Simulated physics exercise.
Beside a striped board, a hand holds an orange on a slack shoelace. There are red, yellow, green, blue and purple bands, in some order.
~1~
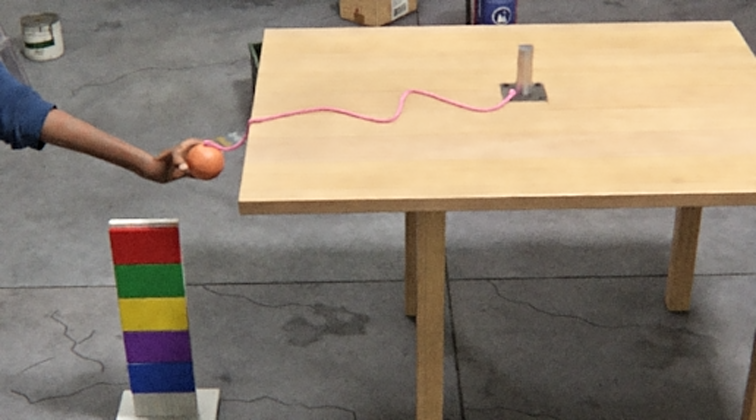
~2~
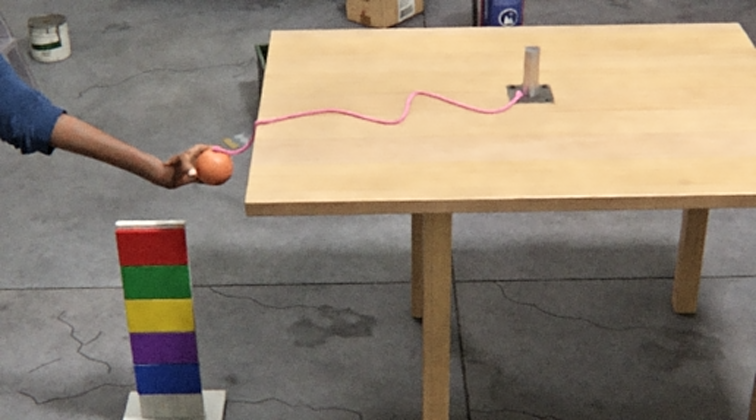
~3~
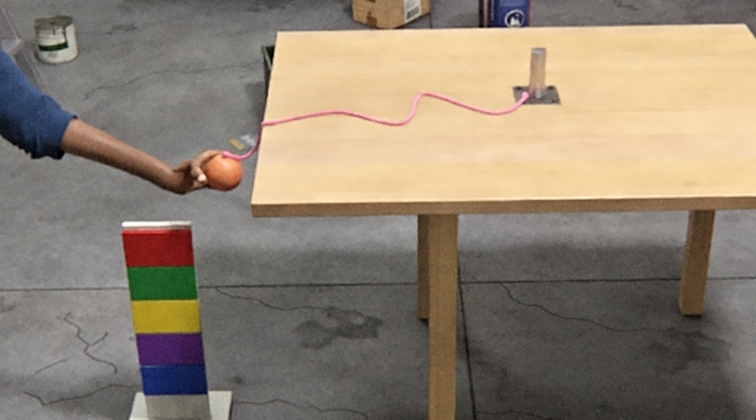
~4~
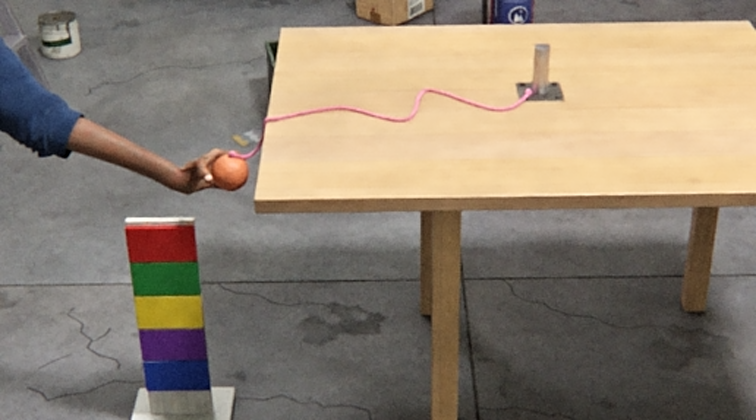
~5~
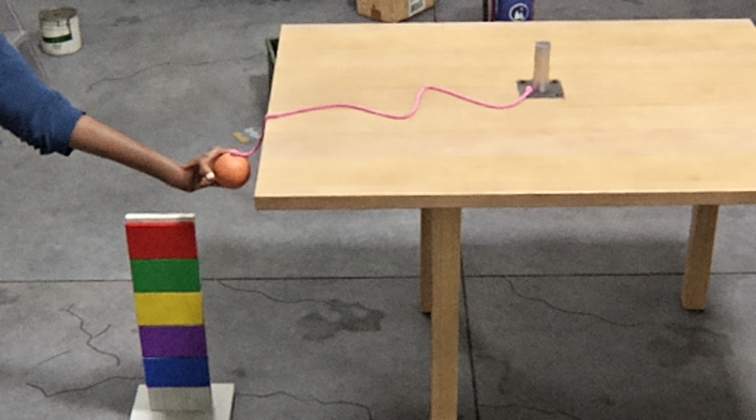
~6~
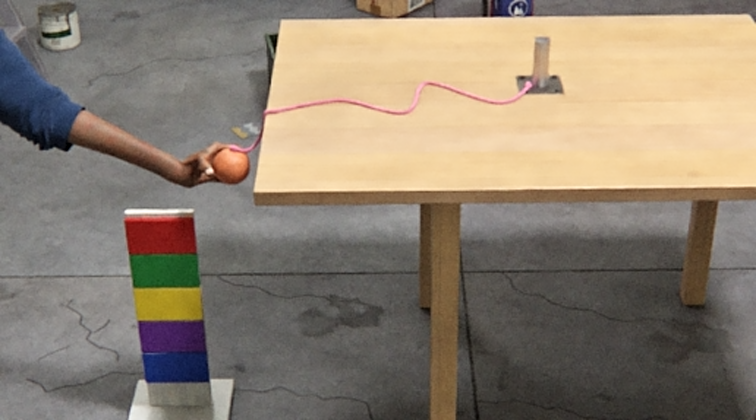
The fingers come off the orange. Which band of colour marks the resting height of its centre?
The green band marks it.
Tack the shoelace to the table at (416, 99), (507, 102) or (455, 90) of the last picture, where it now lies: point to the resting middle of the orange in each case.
Taking the tries in turn: (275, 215), (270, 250) and (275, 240).
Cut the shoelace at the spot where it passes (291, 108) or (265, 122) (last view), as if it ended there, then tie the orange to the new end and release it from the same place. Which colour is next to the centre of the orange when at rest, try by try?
Higher than all five; red.
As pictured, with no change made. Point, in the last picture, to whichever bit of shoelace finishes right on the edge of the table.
Roughly (358, 103).
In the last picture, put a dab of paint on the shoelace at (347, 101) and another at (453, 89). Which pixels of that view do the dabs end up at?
The first finishes about (267, 124) and the second about (420, 93).
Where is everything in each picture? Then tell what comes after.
In the first picture, orange (206, 162); red (145, 247); green (149, 282); yellow (153, 315); purple (157, 347); blue (161, 379).
In the second picture, orange (215, 167); shoelace through (506, 108) (444, 99) (406, 114) (349, 113) (277, 120).
In the third picture, orange (224, 173).
In the fourth picture, orange (230, 173); shoelace through (516, 106) (453, 97) (415, 111) (358, 111) (287, 117).
In the fifth picture, orange (232, 171).
In the sixth picture, orange (231, 166); shoelace through (516, 99) (453, 89) (415, 104) (358, 103) (286, 109).
Soon after, orange near (294, 259); level with green.
After that, orange near (261, 265); level with green.
In the end, orange near (271, 264); level with green. Its centre hangs level with the green band.
